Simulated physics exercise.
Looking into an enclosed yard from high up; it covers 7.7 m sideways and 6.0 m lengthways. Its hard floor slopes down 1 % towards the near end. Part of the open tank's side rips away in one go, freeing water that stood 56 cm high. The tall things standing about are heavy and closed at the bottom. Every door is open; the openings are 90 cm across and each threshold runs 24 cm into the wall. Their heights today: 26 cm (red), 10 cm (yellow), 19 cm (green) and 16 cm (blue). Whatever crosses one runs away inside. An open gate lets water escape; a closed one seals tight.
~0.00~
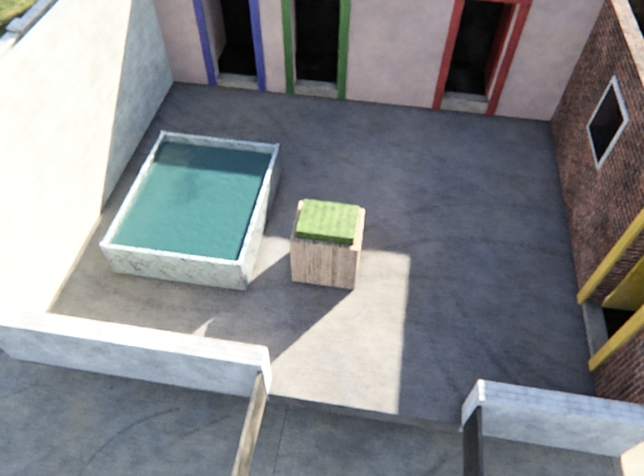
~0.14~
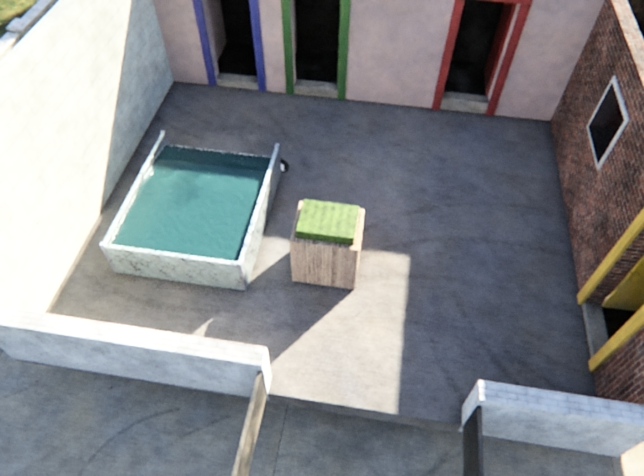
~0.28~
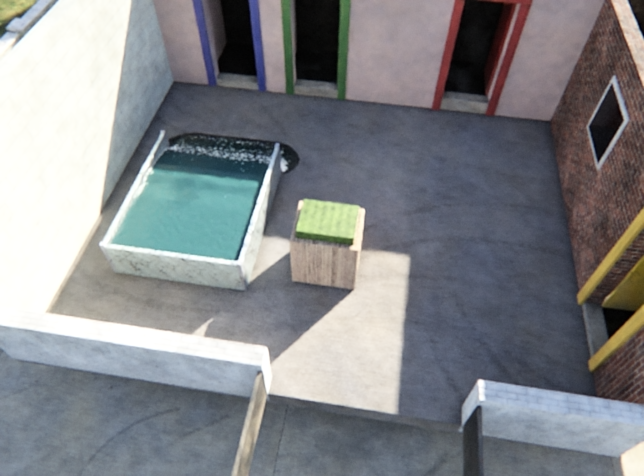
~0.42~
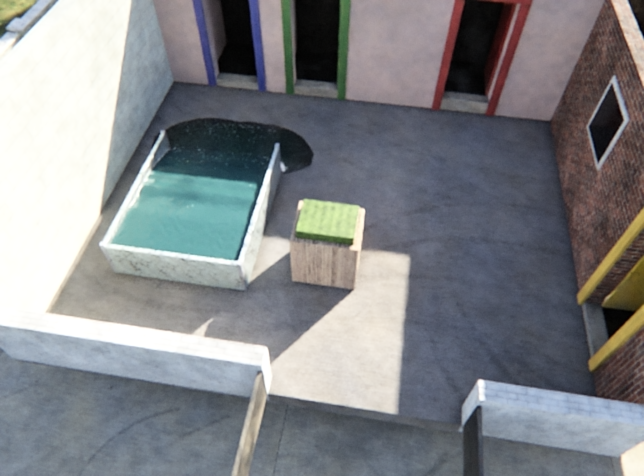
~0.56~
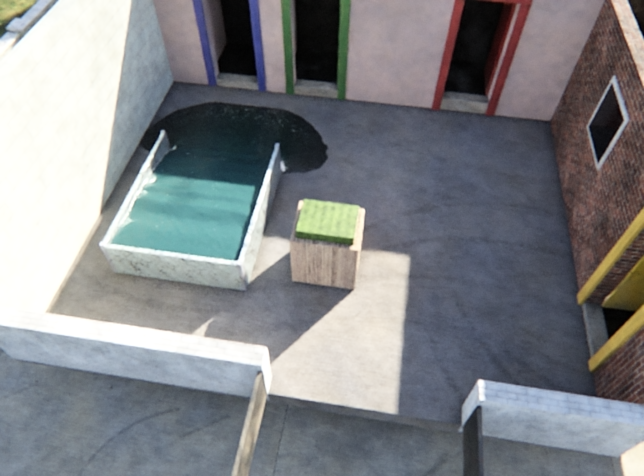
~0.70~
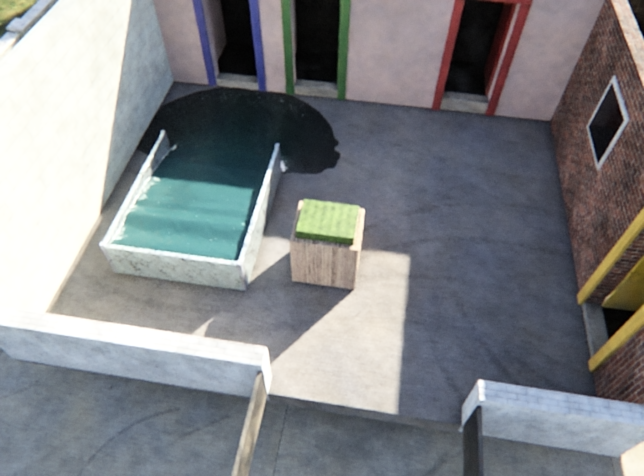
The clip shows a walled yard with an open tank of still water beside a grass-topped block; the tank's far side gives way, and water pours out, spreading in a dark, widening pool across the floor toward the coloured doorways.
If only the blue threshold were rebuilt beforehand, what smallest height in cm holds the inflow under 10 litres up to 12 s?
Some 30 cm above the ground.
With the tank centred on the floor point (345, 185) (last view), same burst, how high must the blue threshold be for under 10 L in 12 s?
About 6.5 cm.
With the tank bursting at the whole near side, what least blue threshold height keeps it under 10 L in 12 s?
Then roughly 9.0 cm.
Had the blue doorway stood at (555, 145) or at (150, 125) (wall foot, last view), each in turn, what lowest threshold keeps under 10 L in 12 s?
About 14.0 and 20 cm.
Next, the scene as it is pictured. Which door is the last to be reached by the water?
The yellow one.
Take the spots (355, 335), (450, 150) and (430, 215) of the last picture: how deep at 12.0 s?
In that order: 8, 4 and 5 cm.
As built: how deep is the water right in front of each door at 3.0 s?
In cm: Red 6, yellow 0, green 23, blue 29.
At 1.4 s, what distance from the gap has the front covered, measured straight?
Roughly 3.2 m.
After 1.4 s water covers 20 % of the floor, deepest (33 cm) near (241, 89); 32 cm at the blue door, 36 litres in over its 16 cm threshold.
After 3.0 s water covers 35 % of the floor, deepest (30 cm) near (241, 89); 29 cm at the blue door, 164 litres in over its 16 cm threshold.
After 12.0 s water covers 95 % of the floor, deepest (12 cm) near (563, 422); 2 cm at the blue door, 204 litres in over its 16 cm threshold.
At the blue door as built, the water arrived by 0.8 s and peaked near 34 cm at 2.4 s.
With a threshold of 25.5 cm, 45 litres would have come in within the 12 s; with 34.5 cm, 1 litre. So under 10 litres takes about 30 cm.
